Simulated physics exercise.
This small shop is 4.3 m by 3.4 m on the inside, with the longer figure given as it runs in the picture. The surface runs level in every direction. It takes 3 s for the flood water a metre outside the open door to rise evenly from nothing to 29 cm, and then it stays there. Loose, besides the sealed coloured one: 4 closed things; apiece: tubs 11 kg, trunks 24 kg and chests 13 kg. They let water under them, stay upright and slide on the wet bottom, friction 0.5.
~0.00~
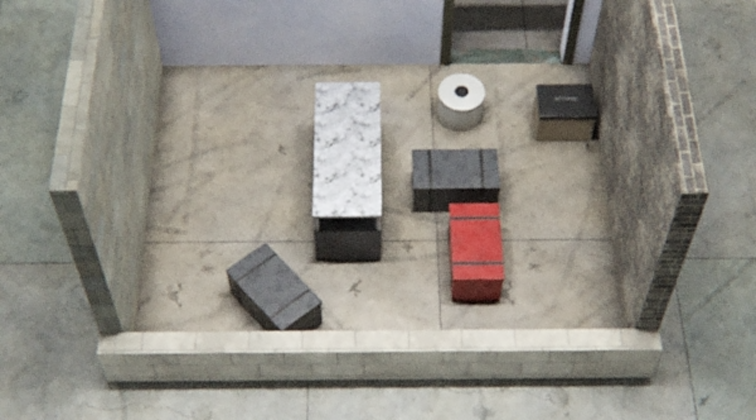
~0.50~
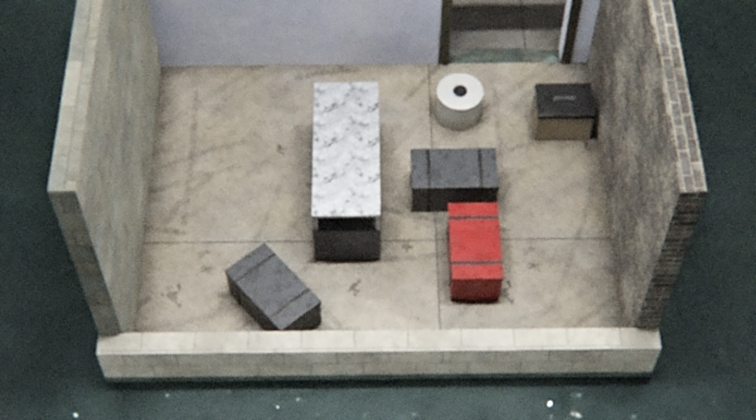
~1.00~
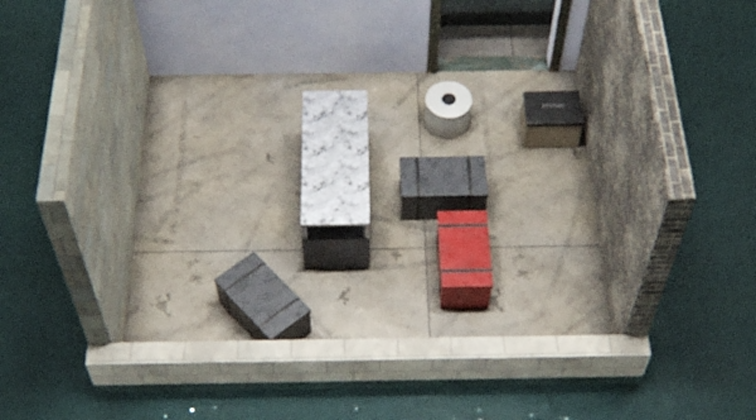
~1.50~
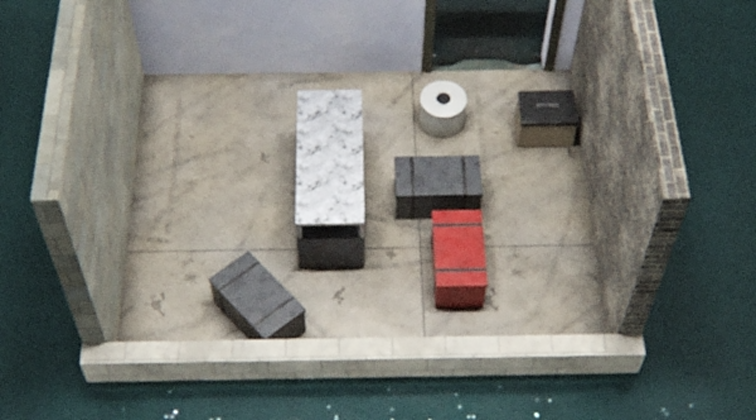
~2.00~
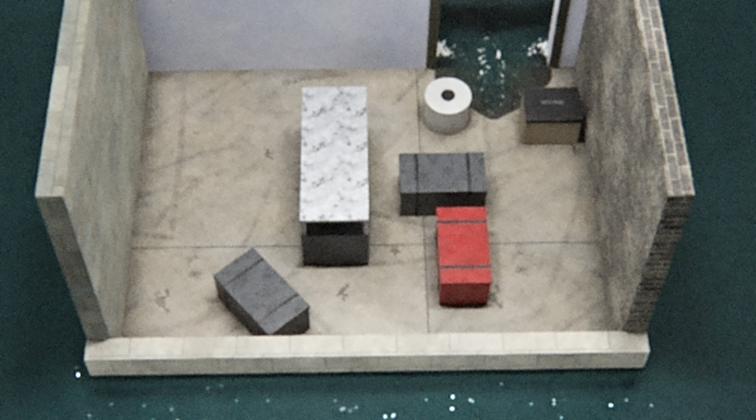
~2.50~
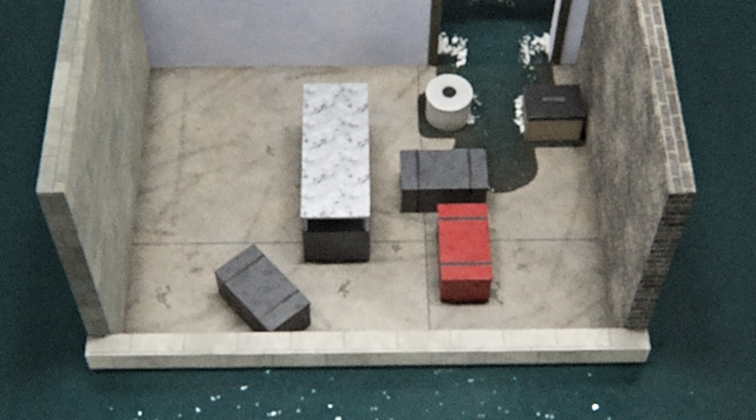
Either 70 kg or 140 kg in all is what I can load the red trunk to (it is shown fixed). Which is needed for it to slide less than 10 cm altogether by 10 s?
Only the heavier one succeeds.
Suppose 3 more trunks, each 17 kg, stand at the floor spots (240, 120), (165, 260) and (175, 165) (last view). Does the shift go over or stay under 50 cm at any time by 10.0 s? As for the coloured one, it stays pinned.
Result, in order - falls shy; exceeds it; exceeds it.
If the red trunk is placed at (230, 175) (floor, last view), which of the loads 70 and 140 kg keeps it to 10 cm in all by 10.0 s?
Looking at the loads, both keep it.
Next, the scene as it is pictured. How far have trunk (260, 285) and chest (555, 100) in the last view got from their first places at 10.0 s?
They've ended up 250 cm and 250 cm away, in that order.
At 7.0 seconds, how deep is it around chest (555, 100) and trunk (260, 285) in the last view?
Around 18 cm and 5 cm.
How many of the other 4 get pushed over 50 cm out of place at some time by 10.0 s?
By my tally, 4.
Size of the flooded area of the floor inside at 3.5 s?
Near 5.5 m2 in all.
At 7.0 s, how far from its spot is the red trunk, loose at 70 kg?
Shift: About 10 cm.
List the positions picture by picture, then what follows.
In the first frame, the red trunk at (476, 241) rests on the ground; water covers 0.0 m2; 0 of 5 have shifted.
In the second frame, the red trunk at (475, 240) rests on the ground; water covers 0.0 m2; 0 of 5 have shifted.
In the third frame, the red trunk at (465, 248) rests on the ground; 0.0 m2 under water; 0 of 5 have shifted.
In the fourth frame, the red trunk at (459, 247), on the bottom; 0.0 m2 under water; 0 of 5 have shifted.
In the fifth frame, the red trunk at (464, 244) rests on the ground; water covers 0.5 m2; 0 of 5 have shifted.
In the sixth frame, the red trunk at (465, 241) rests on the ground; 1.3 m2 under water; 0 of 5 have shifted.
After 3.5 s the red trunk would be 0 cm from its start with 70 kg and 0 cm from its start with 140 kg; 2 cm of water round it then.
After 4.5 s the red trunk would be 0 cm from its start with 70 kg and 0 cm from its start with 140 kg; 6 cm of water round it then.
After 7.0 s the red trunk would be 14 cm from its start with 70 kg and 0 cm from its start with 140 kg; 16 cm of water round it then.
After 10.0 s the red trunk would be 102 cm from its start with 70 kg and 0 cm from its start with 140 kg; 21 cm of water round it then.
